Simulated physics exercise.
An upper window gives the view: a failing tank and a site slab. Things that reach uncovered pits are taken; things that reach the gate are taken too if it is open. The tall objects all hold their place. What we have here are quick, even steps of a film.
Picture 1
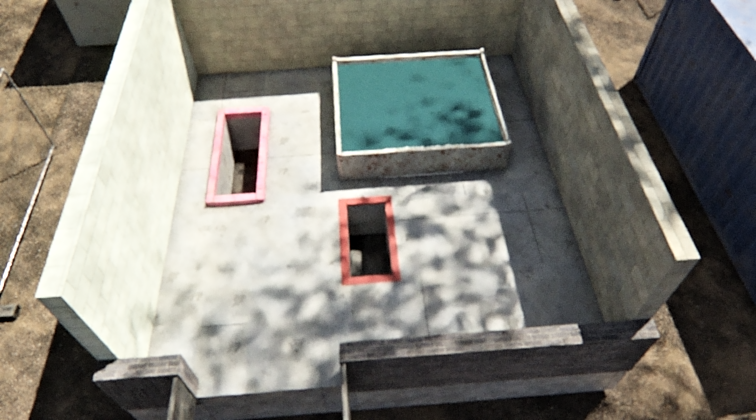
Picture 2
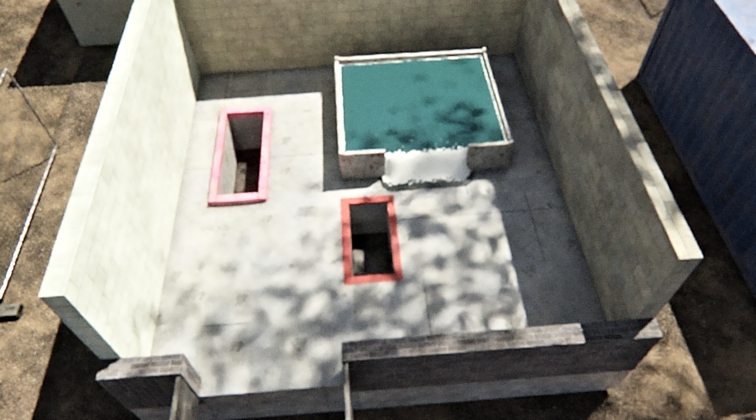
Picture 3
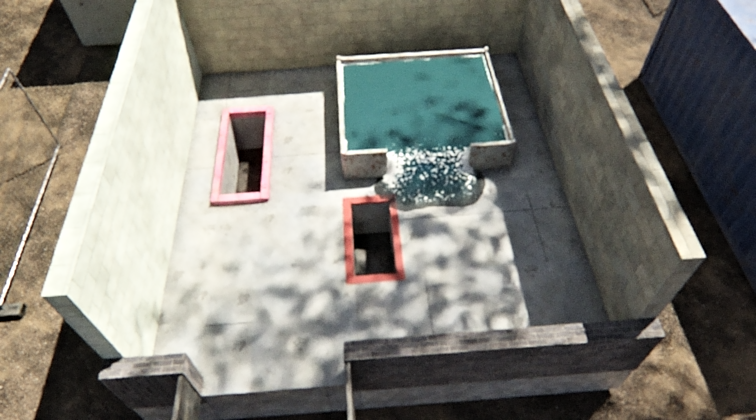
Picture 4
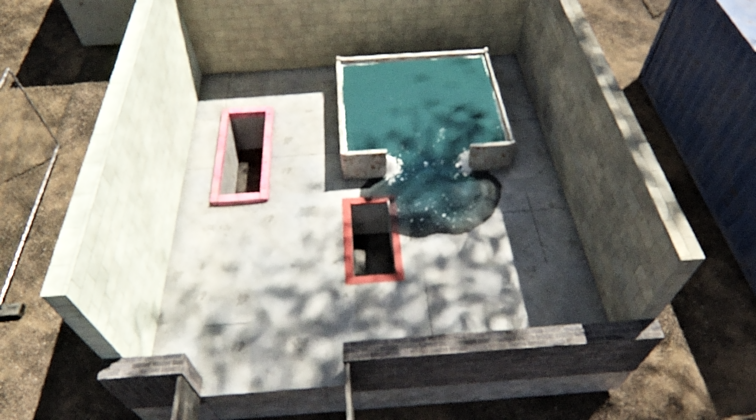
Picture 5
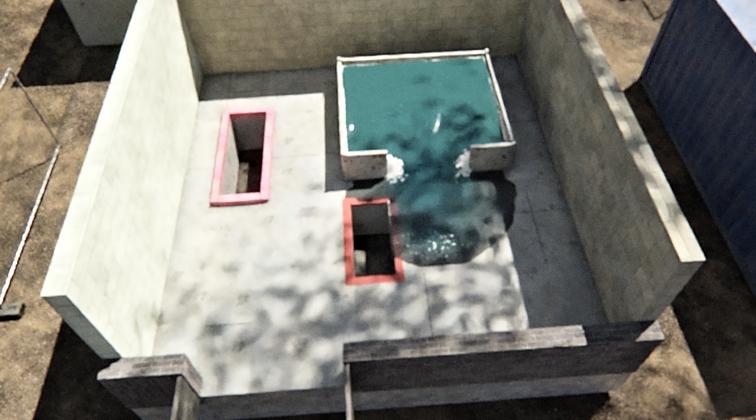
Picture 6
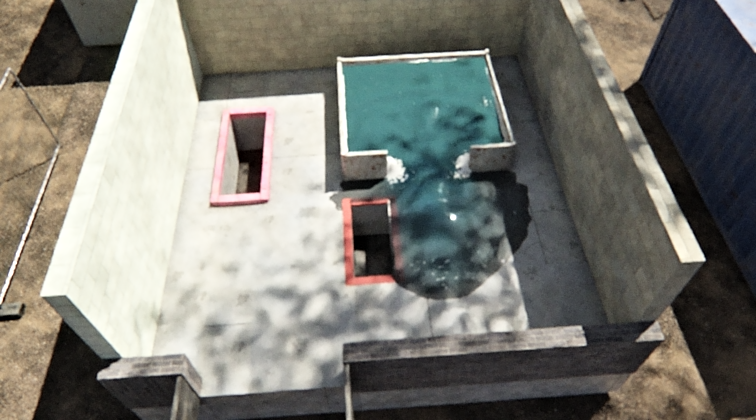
Open tank of teal water breaking open at its front wall, water pouring out and spreading across the slab beside a red-framed pit.
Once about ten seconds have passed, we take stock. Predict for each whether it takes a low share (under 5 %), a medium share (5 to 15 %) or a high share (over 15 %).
Prediction: The gate takes a medium share; the pink pit takes a low share; the red pit takes a high share.
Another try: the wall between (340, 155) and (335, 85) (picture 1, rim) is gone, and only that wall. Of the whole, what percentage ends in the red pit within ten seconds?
In per cent: Red 2.
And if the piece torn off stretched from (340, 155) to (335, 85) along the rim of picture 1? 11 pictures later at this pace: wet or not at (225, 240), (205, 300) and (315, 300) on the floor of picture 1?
Well, the first is hit by the spill, the next hit by the spill, the last missed by the spill.
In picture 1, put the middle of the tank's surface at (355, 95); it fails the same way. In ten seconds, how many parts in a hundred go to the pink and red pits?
Pink about 0 %, red about 40 %.
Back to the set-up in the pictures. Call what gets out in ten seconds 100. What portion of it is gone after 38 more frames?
Around 65 percent.
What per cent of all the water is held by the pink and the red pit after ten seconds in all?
Roughly 0 percent first, and 22 percent second.
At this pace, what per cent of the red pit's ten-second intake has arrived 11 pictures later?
Roughly 30 percent.
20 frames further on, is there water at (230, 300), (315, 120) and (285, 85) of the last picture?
In that order: Flooded, no water, not flooded.
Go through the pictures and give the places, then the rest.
In the first picture, the open tank at (416, 102) is whole and still.
In the second picture, the front is at (469, 177), out from the gap at (425, 165).
In the third picture, water pours out at (427, 166) and has run to (475, 195).
In the fourth picture, water pours out at (427, 166) and has run to (462, 228).
In the fifth picture, the front is at (467, 256), out from the gap at (428, 166).
In the sixth picture, water pours out at (428, 166) and has run to (460, 291).
A moment on, water covers 25 % of the floor; the gate 0 %, the pink pit 0 %, the red pit 3 %.
Next, water covers 35 % of the floor; the gate 0 %, the pink pit 0 %, the red pit 6 %.
Then, water covers 45 % of the floor; the gate 1 %, the pink pit 0 %, the red pit 11 %.
Later, water covers 65 % of the floor; the gate 3 %, the pink pit 0 %, the red pit 16 %.
In the end, water covers 85 % of the floor; the gate 7 %, the pink pit 0 %, the red pit 22 %.
